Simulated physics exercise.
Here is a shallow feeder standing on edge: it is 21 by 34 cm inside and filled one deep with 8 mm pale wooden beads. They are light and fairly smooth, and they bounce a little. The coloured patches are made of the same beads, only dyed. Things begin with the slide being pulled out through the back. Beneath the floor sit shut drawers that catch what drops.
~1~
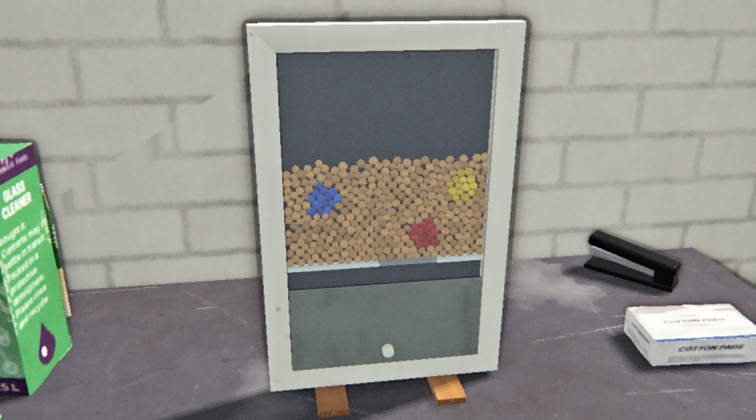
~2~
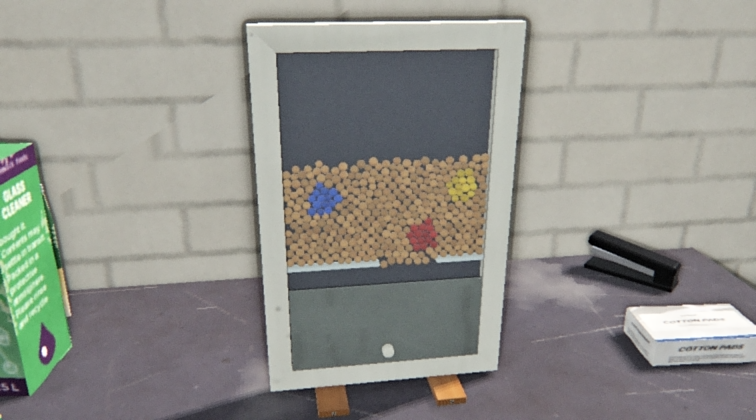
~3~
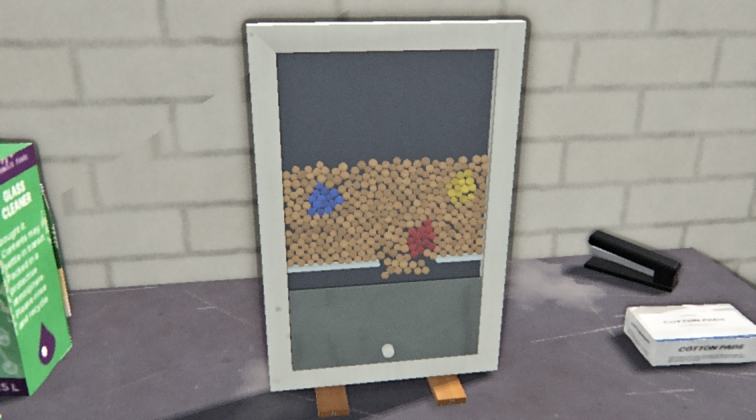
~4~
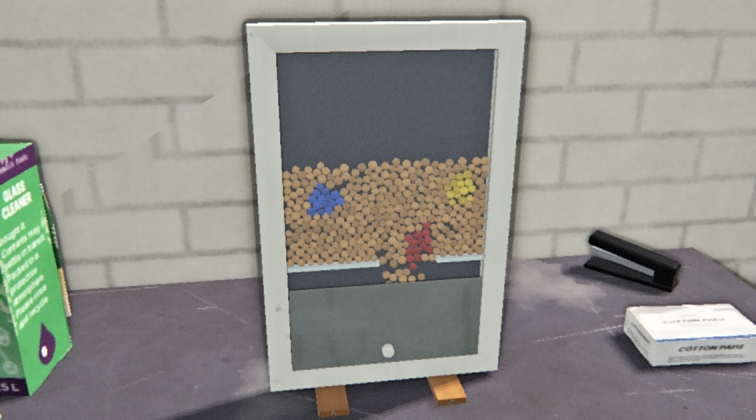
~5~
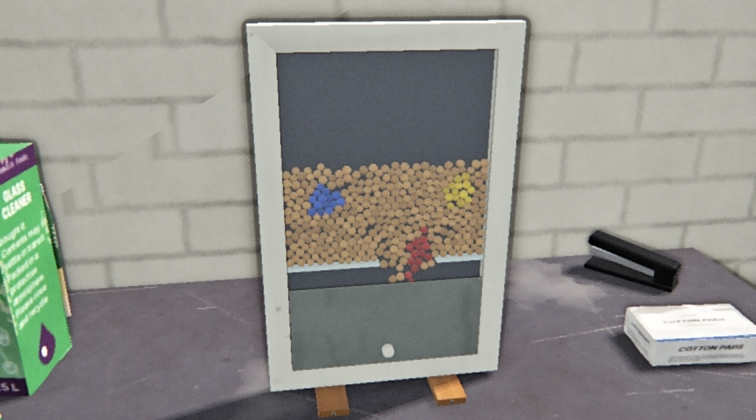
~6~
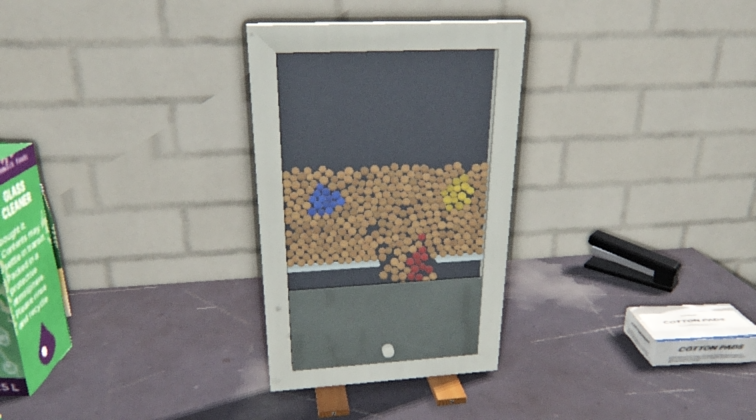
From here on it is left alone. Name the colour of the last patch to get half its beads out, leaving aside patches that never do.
Colour: Blue.
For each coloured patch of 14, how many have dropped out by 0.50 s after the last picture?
Tally by patch: Blue = 0, red = 14, yellow = 12.
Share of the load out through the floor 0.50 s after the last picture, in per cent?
About 60 percent.
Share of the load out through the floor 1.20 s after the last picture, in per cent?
I'd put it at some 80 per cent.
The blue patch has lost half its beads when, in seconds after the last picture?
That happens at roughly 0.8 seconds.
Then, 0.15 s after the last picture, 30 % are out; out of 14, blue 0, red 14, yellow 0.
Then, 0.50 s after the last picture, 60 % are out; out of 14, blue 1, red 14, yellow 13.
Then, 1.20 s after the last picture, 80 % are out; out of 14, blue 13, red 14, yellow 14.
All still 2.0 s after it, 80 % are out; out of 14, blue 13, red 14, yellow 14; half out at blue 0.72 s, red 0.04 s, yellow 0.40 s.
